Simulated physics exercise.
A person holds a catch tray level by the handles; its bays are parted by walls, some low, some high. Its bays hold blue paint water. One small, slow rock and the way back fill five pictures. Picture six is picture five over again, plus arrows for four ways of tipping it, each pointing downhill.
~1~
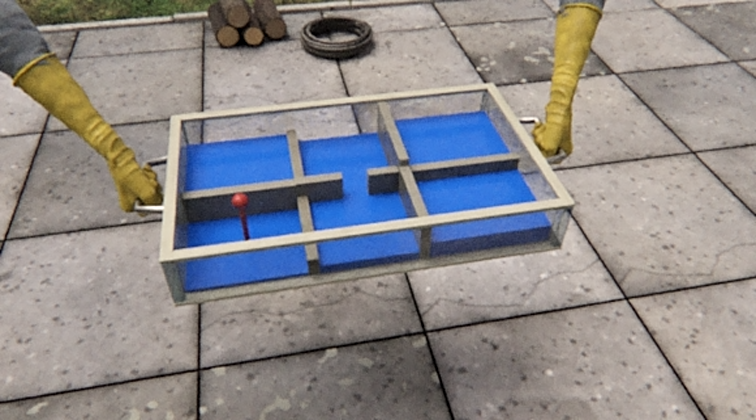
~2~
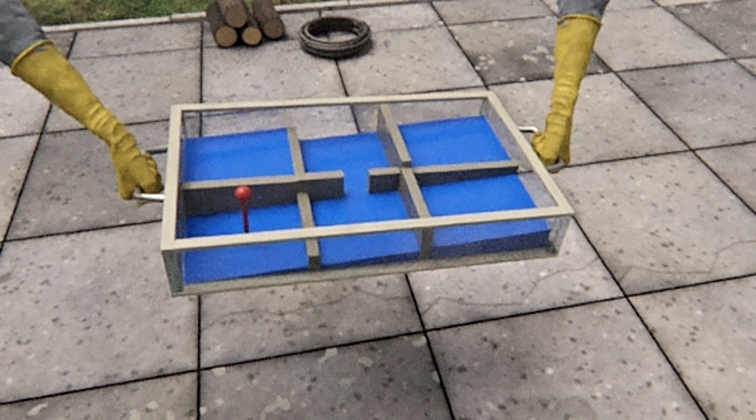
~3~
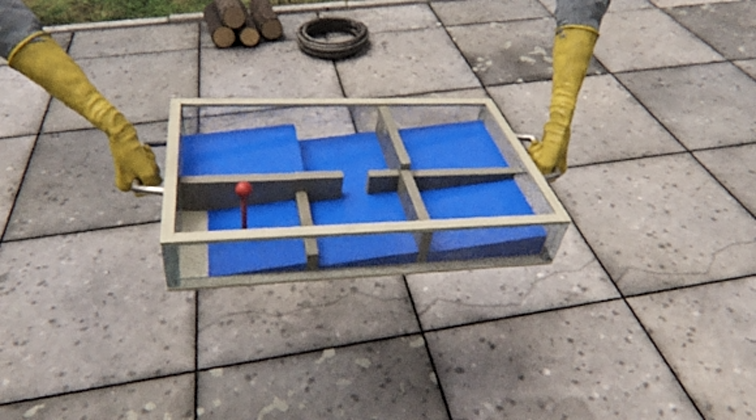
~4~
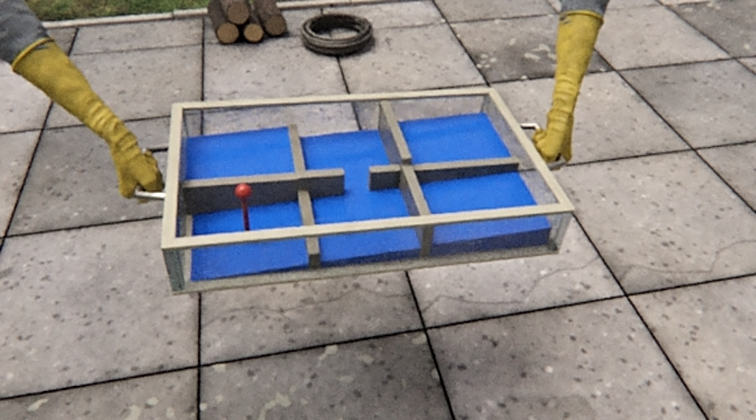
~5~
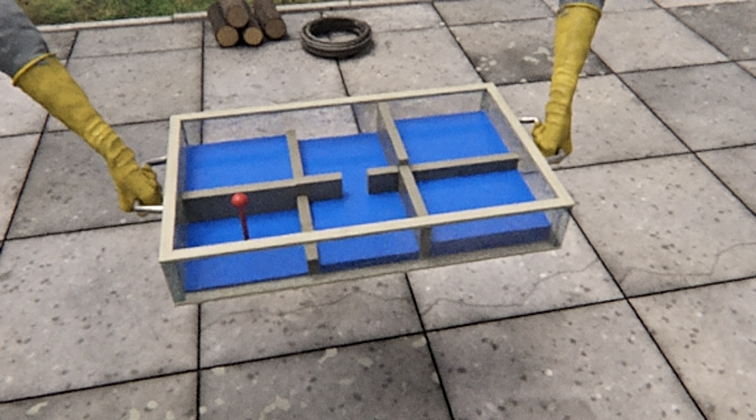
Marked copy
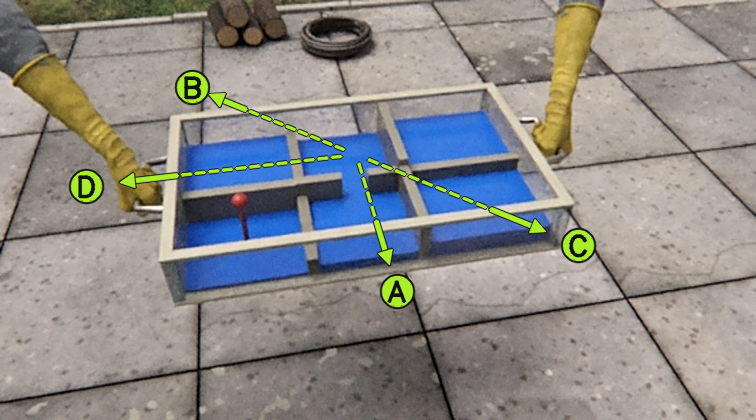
Yellow-gloved hands tilting a clear-sided tray of blue liquid down to the right, liquid crossing an inner wall, then levelling it again.
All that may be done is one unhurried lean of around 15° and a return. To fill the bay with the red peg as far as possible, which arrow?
Choose A.
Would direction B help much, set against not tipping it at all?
No, hardly at all.
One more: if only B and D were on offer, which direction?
D it is.
On the marked copy, A ends at (387, 259); B ends at (214, 96); C ends at (540, 229); D ends at (125, 181).
If A is chosen, about 14 % of the liquid ends in the peg's bay; nothing spills.
If B is chosen, about 4 % of the liquid ends in the peg's bay; nothing spills.
If C is chosen, about 6 % of the liquid ends in the peg's bay; nothing spills.
If D is chosen, about 8 % of the liquid ends in the peg's bay; nothing spills.
